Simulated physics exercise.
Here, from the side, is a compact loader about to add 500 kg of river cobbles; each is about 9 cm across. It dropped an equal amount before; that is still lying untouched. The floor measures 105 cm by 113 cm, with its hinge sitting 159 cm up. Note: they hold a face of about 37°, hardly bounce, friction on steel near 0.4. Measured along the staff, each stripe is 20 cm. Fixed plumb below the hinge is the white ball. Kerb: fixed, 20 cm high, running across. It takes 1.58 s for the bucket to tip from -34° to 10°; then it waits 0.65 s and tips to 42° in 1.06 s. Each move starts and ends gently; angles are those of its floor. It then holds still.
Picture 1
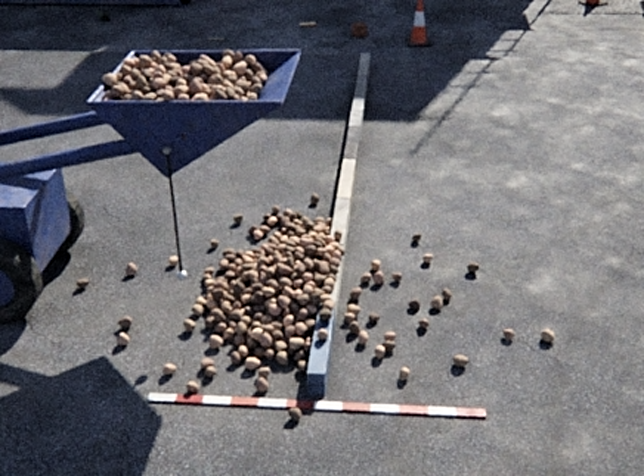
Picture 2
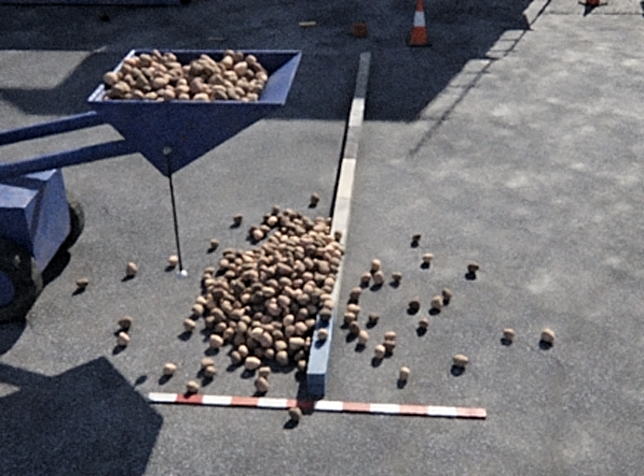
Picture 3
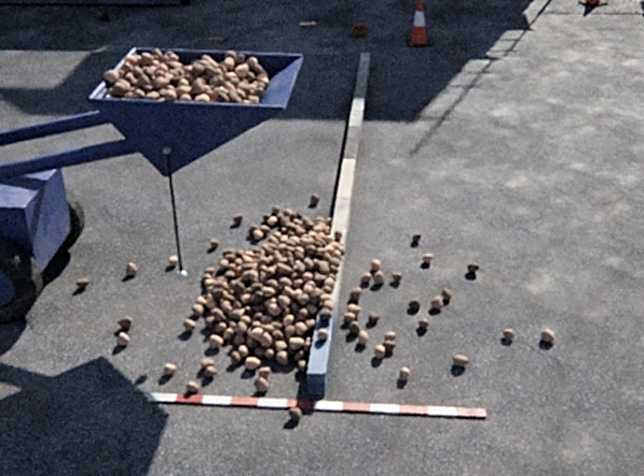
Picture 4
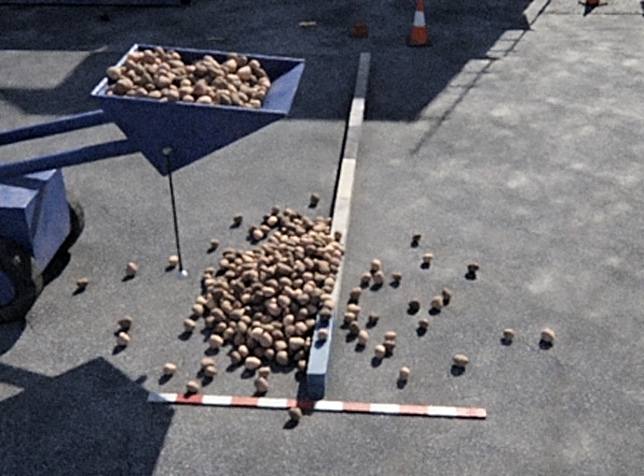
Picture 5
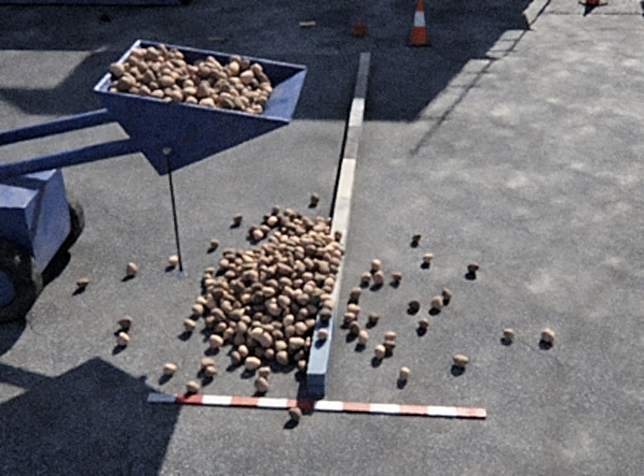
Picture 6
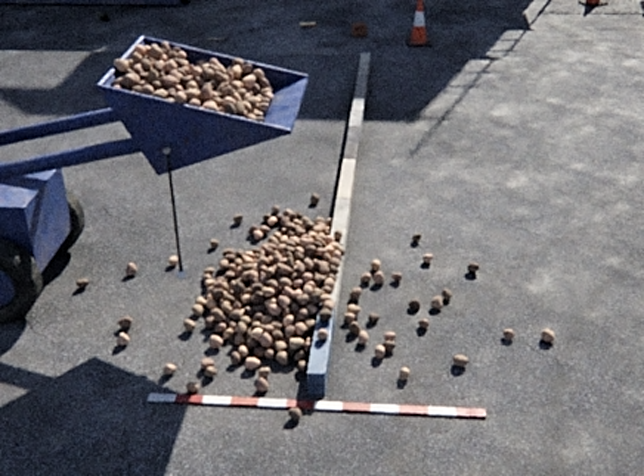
A blue loader bucket full of brown cobbles slowly tilted down toward the right, its load still inside, while the heap on the ground beside the long kerb lay still.
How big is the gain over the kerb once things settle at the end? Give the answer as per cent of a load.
The gain is about 57 per cent of a load.
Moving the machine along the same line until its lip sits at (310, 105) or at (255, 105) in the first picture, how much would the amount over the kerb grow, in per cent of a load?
Near 85 per cent from the first place, 30 from the second.
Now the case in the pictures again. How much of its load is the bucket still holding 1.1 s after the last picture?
100 %.
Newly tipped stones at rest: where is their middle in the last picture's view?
Centre: Approx. (350, 283).
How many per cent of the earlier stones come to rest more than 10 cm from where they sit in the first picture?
Roughly 10 percent.
Then, 0.6 s after the last picture the floor is at 3°; in per cent of one load, 100 in the bucket, 95 on this side of the kerb, 5 over the kerb; the foremost stones are at (464, 308).
Then, 1.1 s after the last picture the floor is at 10°; in per cent of one load, 100 in the bucket, 95 on this side of the kerb, 5 over the kerb; the foremost stones are at (464, 308).
Then, 3.1 s after the last picture the floor is at 42°; in per cent of one load, 0 in the bucket, 151 on this side of the kerb, 49 over the kerb; the foremost stones are at (483, 316).
Then, 5.9 s after the last picture the floor is at 42°; in per cent of one load, 0 in the bucket, 138 on this side of the kerb, 62 over the kerb; the foremost stones are at (501, 307). Net gain over the kerb, 57.
